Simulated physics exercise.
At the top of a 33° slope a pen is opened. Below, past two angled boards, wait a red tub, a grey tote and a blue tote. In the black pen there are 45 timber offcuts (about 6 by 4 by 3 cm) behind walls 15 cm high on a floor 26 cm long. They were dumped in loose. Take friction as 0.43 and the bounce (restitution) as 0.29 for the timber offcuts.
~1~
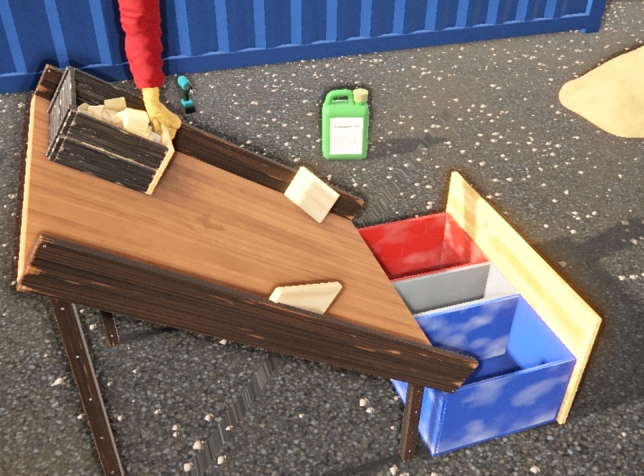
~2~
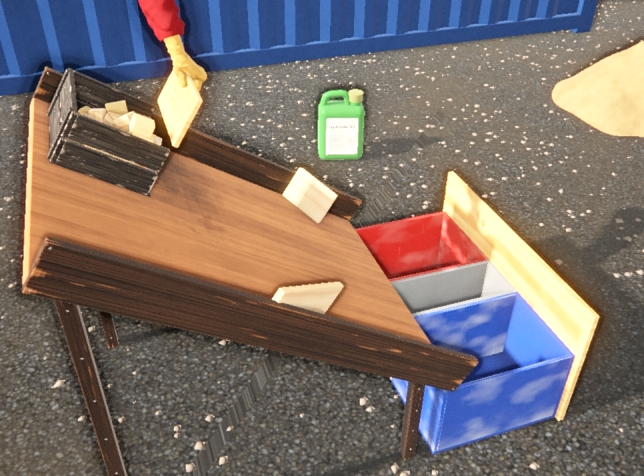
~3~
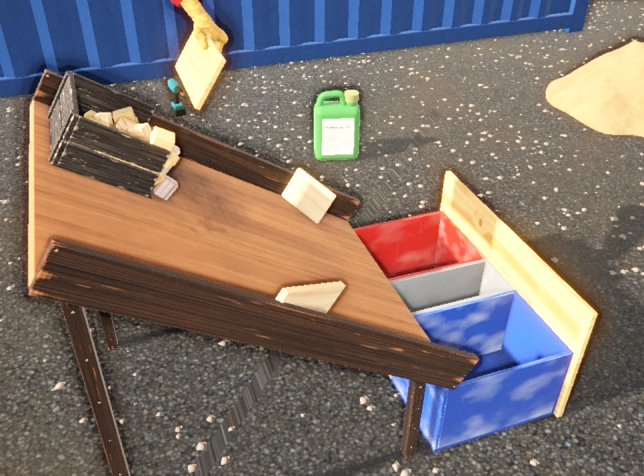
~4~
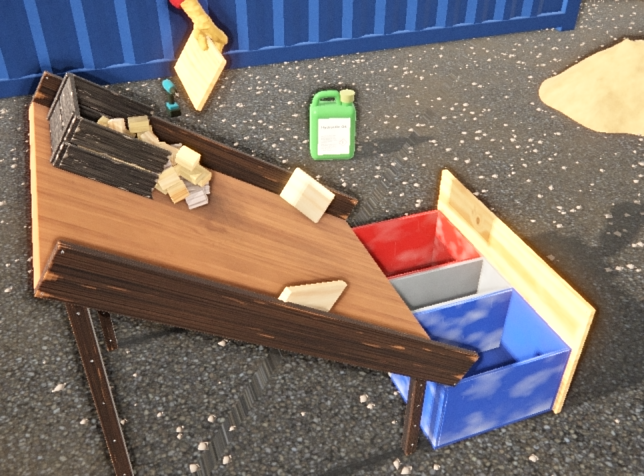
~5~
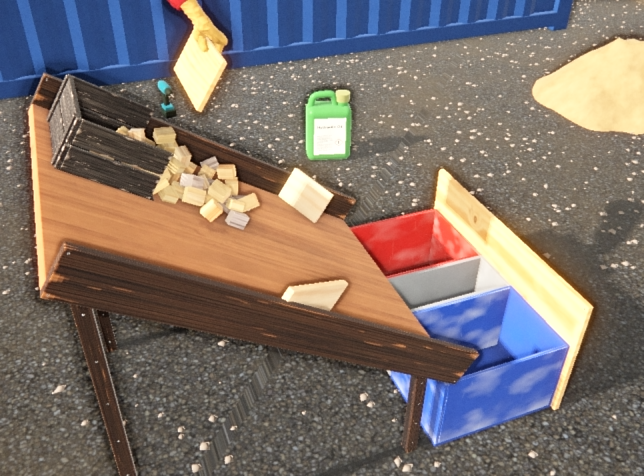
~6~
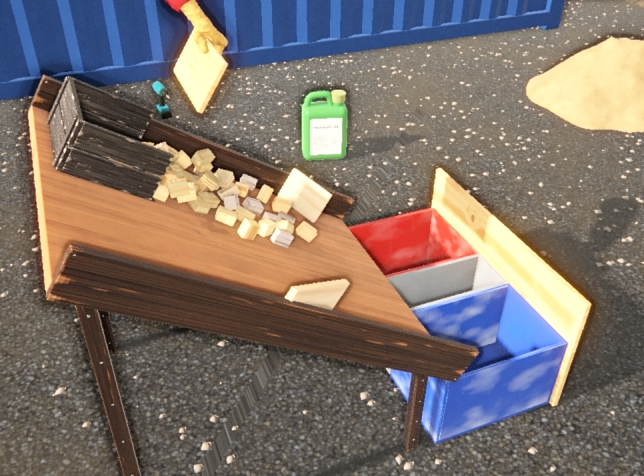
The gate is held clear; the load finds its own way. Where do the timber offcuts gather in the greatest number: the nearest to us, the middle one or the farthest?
Look in the rearmost one, the red tub.
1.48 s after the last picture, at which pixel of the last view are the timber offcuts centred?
Near (424, 295).
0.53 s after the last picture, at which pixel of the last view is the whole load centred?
Around (354, 245).
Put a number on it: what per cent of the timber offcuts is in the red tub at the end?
Near 60 in a hundred.
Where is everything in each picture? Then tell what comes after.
In the first frame (each is followed by its nearest rim corner in this view; the camera moves round a little), black pen, (77, 111); red tub, (379, 284); none out.
The second frame shows black pen, (78, 114).
The third frame shows black pen, (79, 116); 9 out, the lowest offcut at (166, 188).
The fourth frame shows black pen, (81, 118); 20 out, the lowest offcut at (199, 187).
The fifth frame shows black pen, (82, 120); 32 out, the lowest offcut at (241, 203).
The sixth frame shows black pen, (84, 122); red tub, (374, 280); 42 out, the lowest offcut at (307, 232).
Then, 0.24 s after the last picture, 41 on the slope and 4 in the air.
Then, 0.53 s after the last picture, 10 in the red tub, 4 in the grey tote, 28 on the slope and 3 in the air.
Then, 0.95 s after the last picture, 24 in the red tub, 12 in the grey tote, 7 on the slope and 2 in the air.
Outcome (1.48 s after the last picture), 28 in the red tub, 13 in the grey tote and 4 on the slope.
